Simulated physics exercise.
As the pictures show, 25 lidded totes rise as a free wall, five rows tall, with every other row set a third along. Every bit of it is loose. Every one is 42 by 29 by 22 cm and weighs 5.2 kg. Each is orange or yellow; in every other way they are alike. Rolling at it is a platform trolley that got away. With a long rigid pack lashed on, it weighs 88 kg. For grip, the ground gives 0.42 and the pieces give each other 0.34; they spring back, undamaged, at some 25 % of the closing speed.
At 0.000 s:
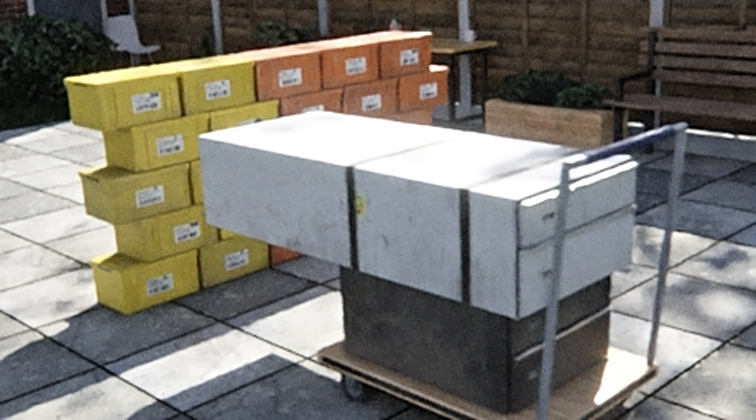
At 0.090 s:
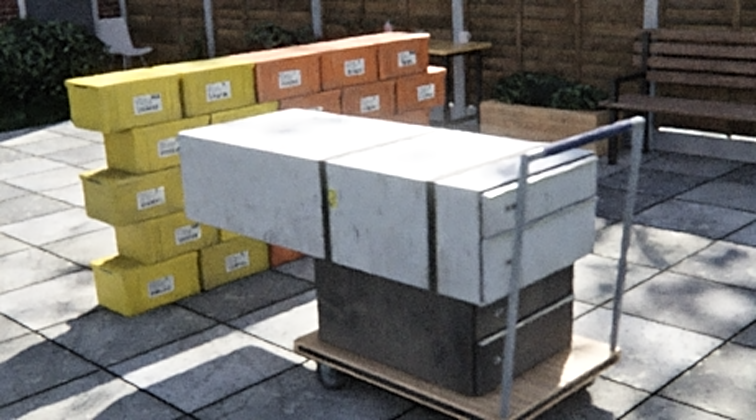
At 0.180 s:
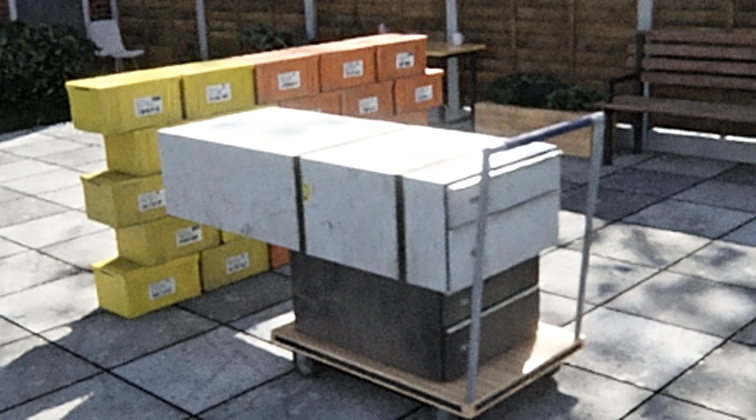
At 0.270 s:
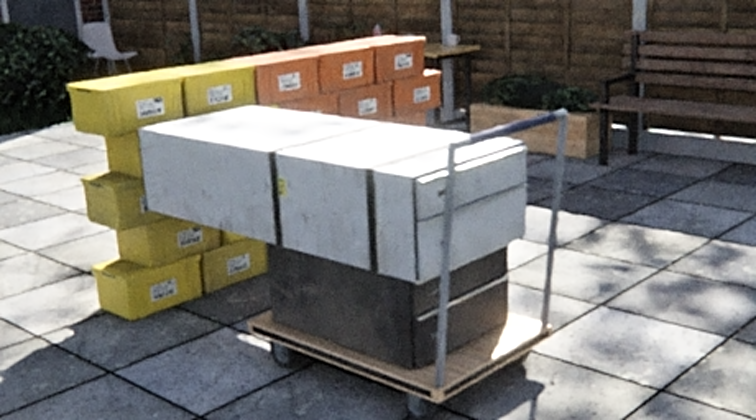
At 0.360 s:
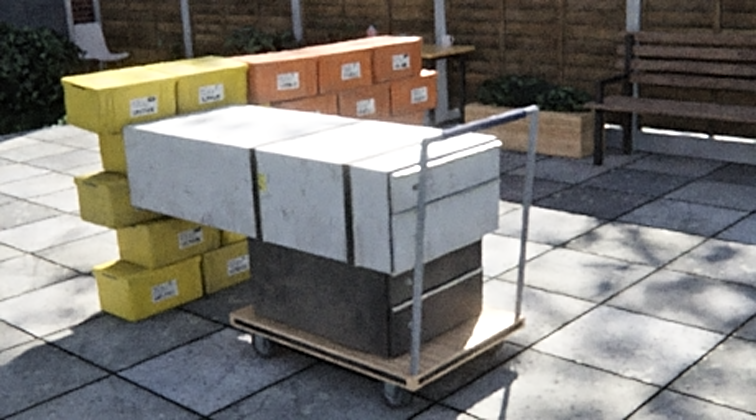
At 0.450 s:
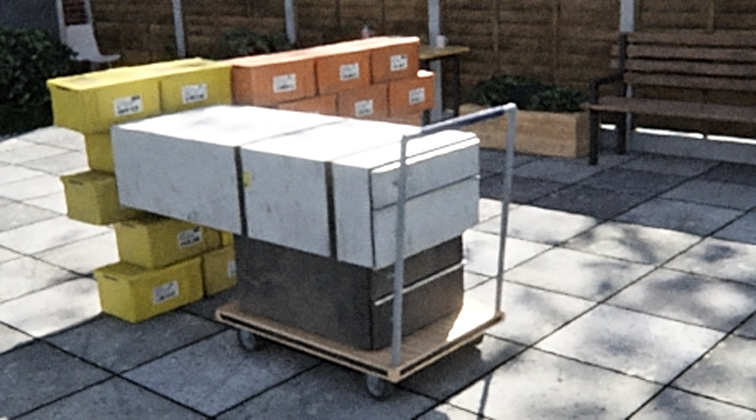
On a sunlit paved patio, a platform trolley carrying long white boxes rolled leftward to a wall of stacked yellow and orange boxes, then pushed in, nudging the upper yellow ones left and tilting them slightly.
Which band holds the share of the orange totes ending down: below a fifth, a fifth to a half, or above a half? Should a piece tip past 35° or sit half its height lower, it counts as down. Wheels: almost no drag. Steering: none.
Below a fifth.
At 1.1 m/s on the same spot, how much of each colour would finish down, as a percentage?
Result - yellow: 70%; orange: 10%.
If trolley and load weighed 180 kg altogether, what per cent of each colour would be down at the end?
The split would be yellow 60, then orange 0 per cent.
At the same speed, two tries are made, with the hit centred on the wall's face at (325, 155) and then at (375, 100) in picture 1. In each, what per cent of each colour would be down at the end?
Down by colour - yellow: 60%, then 0%; orange: 70%, then 60%.
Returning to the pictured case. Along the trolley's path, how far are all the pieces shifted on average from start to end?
Roughly 35 cm.
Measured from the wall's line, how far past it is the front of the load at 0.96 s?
Roughly 70 cm past it.
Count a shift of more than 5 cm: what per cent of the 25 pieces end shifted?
I get 45 %.
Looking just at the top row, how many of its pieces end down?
That makes 2 in total.
After 0.54 s, load 27 cm past the wall's line, still rolling; none of the 15 orange totes down (0 of 25 in all colours); top orange tote shifted 50 mm; top yellow tote leaning 10°.
After 0.72 s, load 45 cm past the wall's line, still rolling; none of the 15 orange totes down (6 of 25 in all colours); top orange tote shifted 10 cm; top yellow tote leaning 41°, 20 cm lower.
After 0.96 s, load 68 cm past the wall's line, still rolling; none of the 15 orange totes down (7 of 25 in all colours); top orange tote shifted 10 cm; top yellow tote on its side.
After 1.26 s, load 87 cm past the wall's line, still rolling; none of the 15 orange totes down (7 of 25 in all colours); top orange tote shifted 11 cm; top yellow tote on its side.
At rest (1.9 s), load 91 cm past the wall's line, stopped; none of the 15 orange totes down (7 of 25 in all colours); top orange tote shifted 12 cm; top yellow tote on its side. That is 0 per cent. As the last picture would show them, middles, top orange tote near (253, 80).
